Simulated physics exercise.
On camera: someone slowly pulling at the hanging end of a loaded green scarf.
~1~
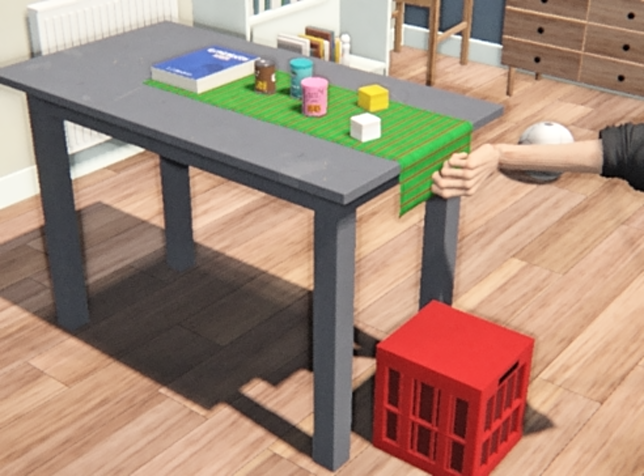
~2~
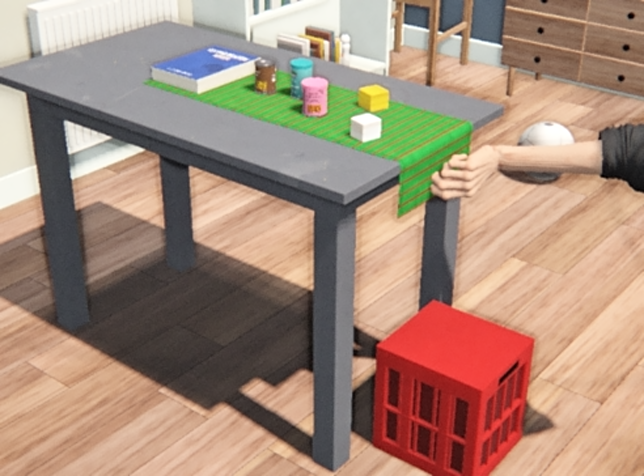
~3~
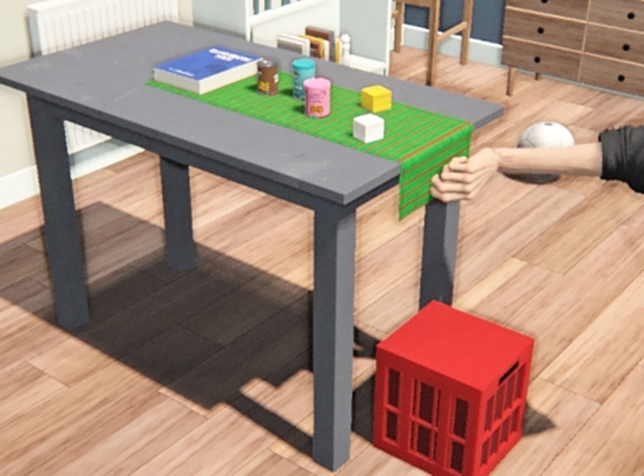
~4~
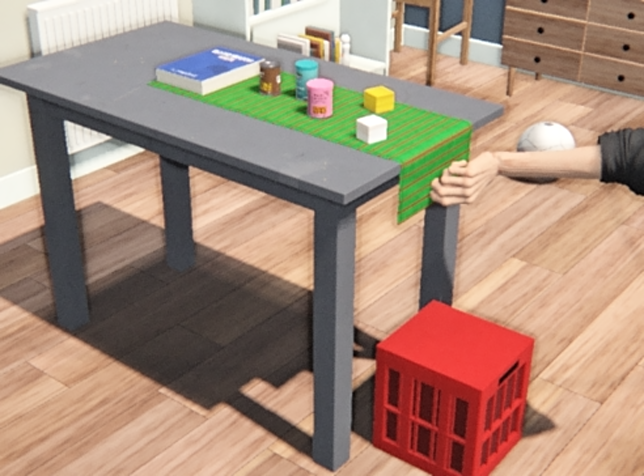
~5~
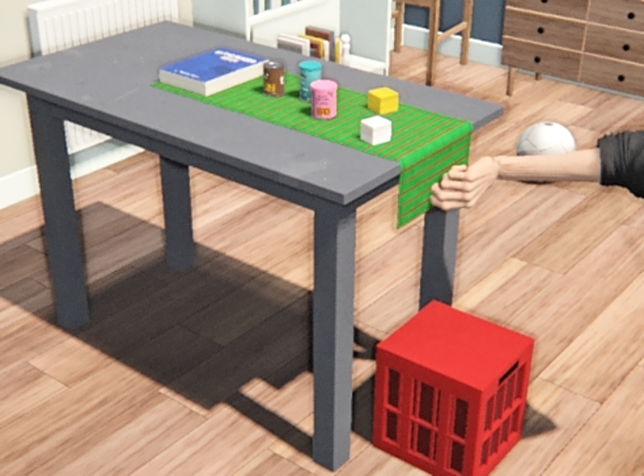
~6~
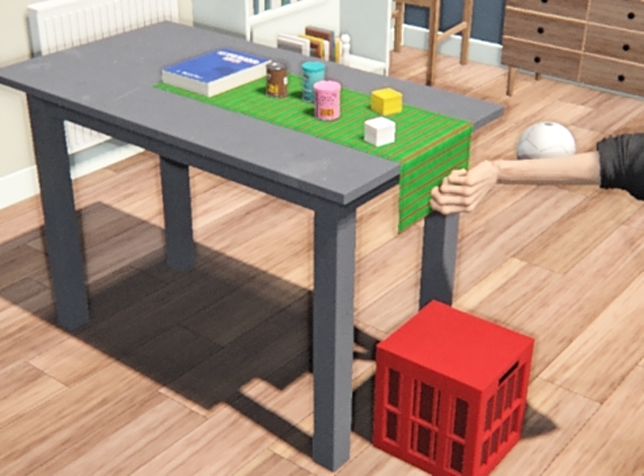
A hand slowly pulled down the hanging end of a green scarf on a gray table, and the book, three cans and two cubes on it slid slightly right, above a red crate.
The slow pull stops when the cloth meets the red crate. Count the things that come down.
The table loses three.
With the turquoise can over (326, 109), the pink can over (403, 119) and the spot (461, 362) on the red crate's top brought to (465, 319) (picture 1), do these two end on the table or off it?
The turquoise can survives; the pink can is carried off.
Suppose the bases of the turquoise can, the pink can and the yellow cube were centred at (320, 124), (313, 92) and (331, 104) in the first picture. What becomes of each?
The turquoise can falls; the pink can remains up; the yellow cube tumbles off.
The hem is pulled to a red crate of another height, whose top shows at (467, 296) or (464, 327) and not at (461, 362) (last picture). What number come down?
Over the edge go 1 and 2.
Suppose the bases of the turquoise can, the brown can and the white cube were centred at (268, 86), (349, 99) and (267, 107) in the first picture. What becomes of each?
The turquoise can remains up; the brown can goes over; the white cube remains up.
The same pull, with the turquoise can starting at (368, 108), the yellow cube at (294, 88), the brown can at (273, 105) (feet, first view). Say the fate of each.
The turquoise can tumbles off, the yellow cube does not fall, the brown can remains up.
Soon after, hem near (432, 270); white cube gone.
After that, hem on the crate; white cube, yellow cube and pink can gone.
In the end, hem on the crate; white cube, yellow cube and pink can gone. The count of fallen things is three.
